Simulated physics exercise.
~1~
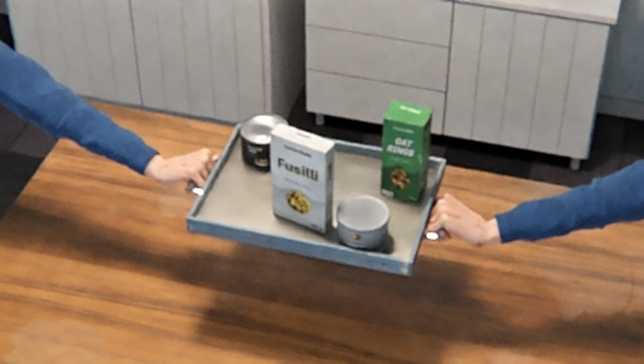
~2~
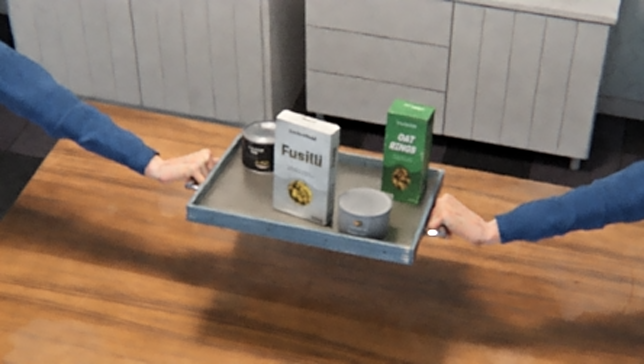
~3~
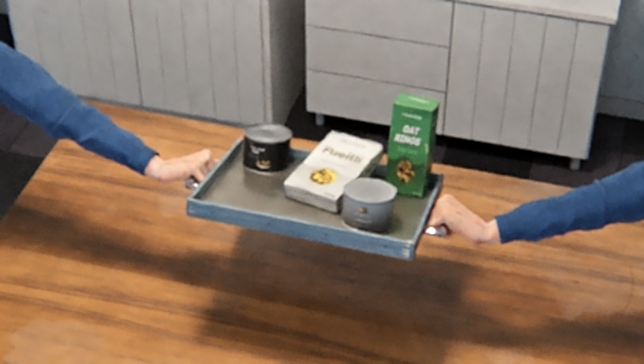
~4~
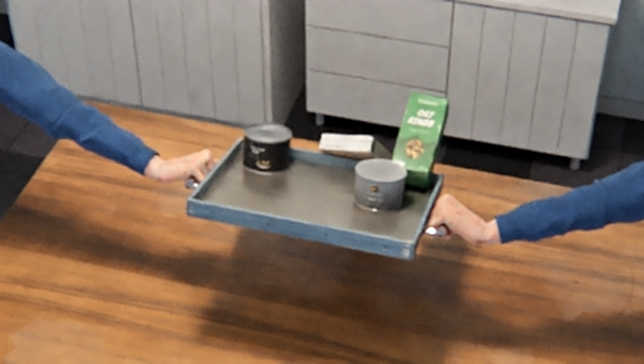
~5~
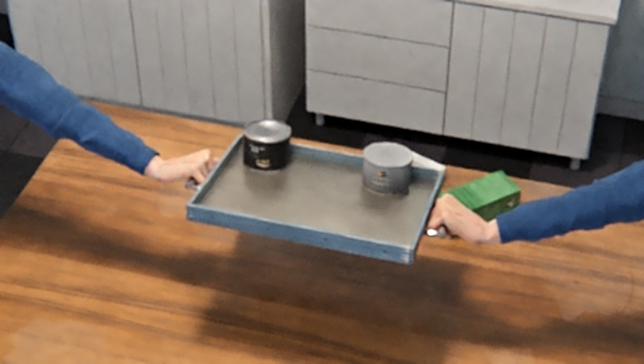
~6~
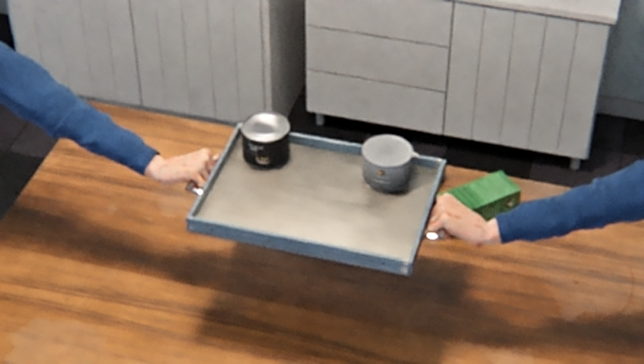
Two hands tilting a serving tray away, white packet and green carton toppling off the far side, grey tub sliding but staying aboard.
